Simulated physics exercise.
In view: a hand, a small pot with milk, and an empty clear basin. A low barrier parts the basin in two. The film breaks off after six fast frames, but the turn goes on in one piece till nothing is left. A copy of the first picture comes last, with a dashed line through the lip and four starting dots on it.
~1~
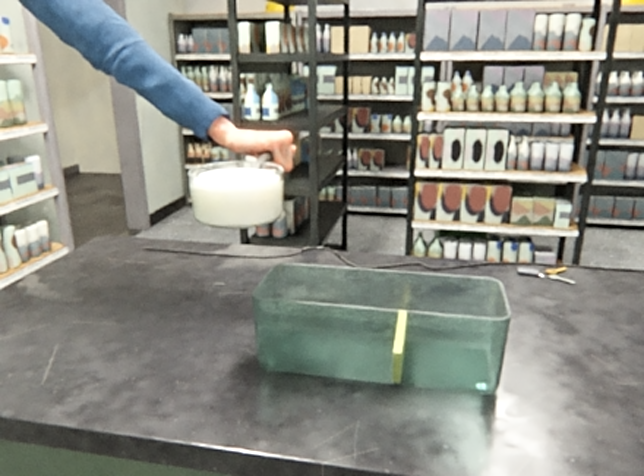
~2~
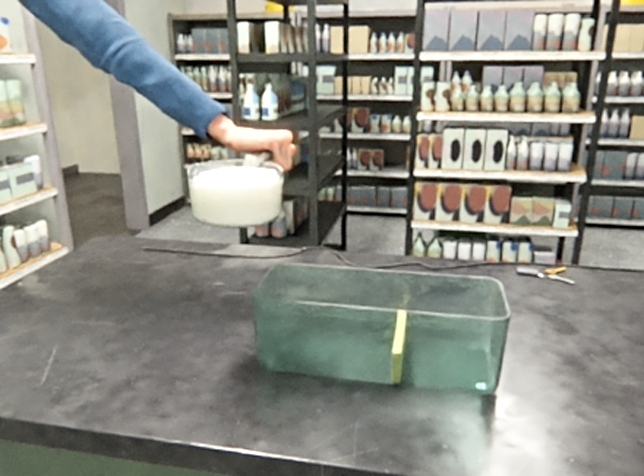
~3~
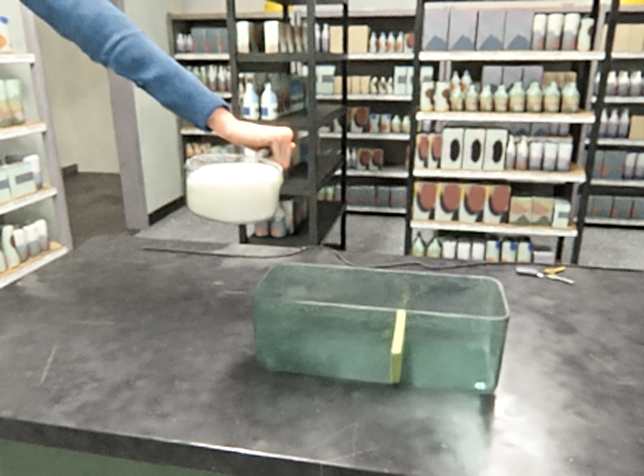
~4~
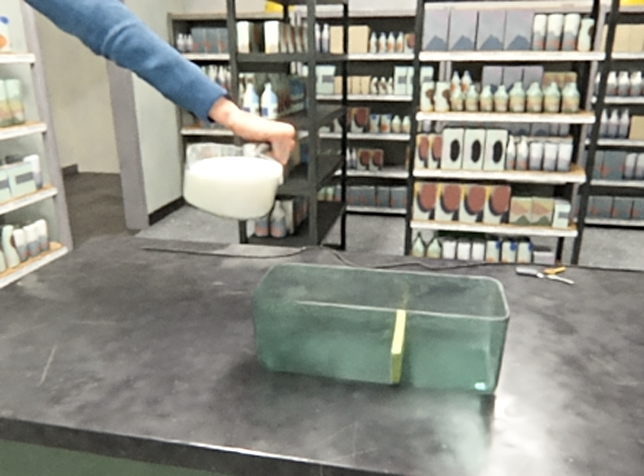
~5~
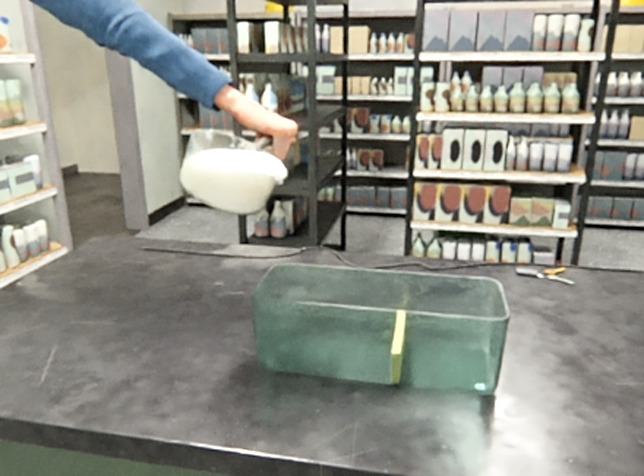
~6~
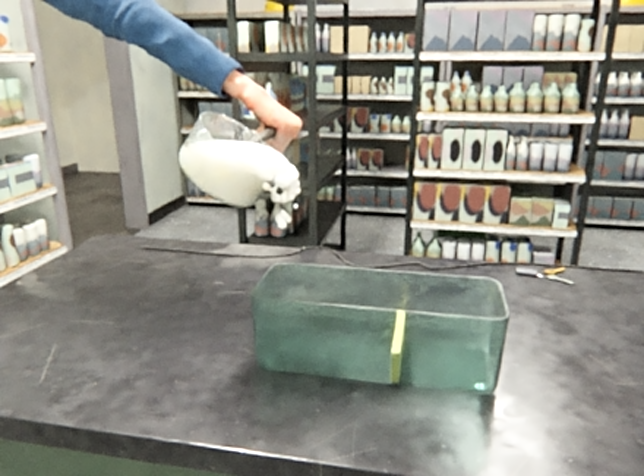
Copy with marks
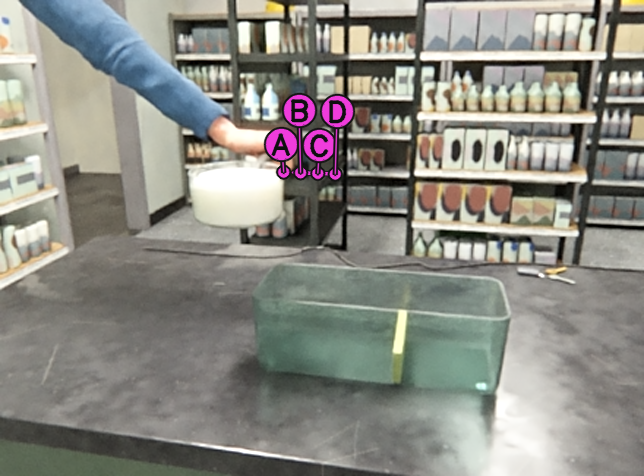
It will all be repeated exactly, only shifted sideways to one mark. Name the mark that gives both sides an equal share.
Spot C does it best.
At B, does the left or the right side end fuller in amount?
The left one.
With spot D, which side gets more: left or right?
The right side.
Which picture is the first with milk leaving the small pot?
Picture 5.
In magenta, A at (283, 172); B at (300, 172); C at (317, 173); D at (335, 174).
With A, about 94 % ends left of the wall and 4 % right of it.
With B, about 82 % ends left of the wall and 15 % right of it; 3 % is lost outside.
With C, about 48 % ends left of the wall and 51 % right of it.
With D, about 19 % ends left of the wall and 79 % right of it.
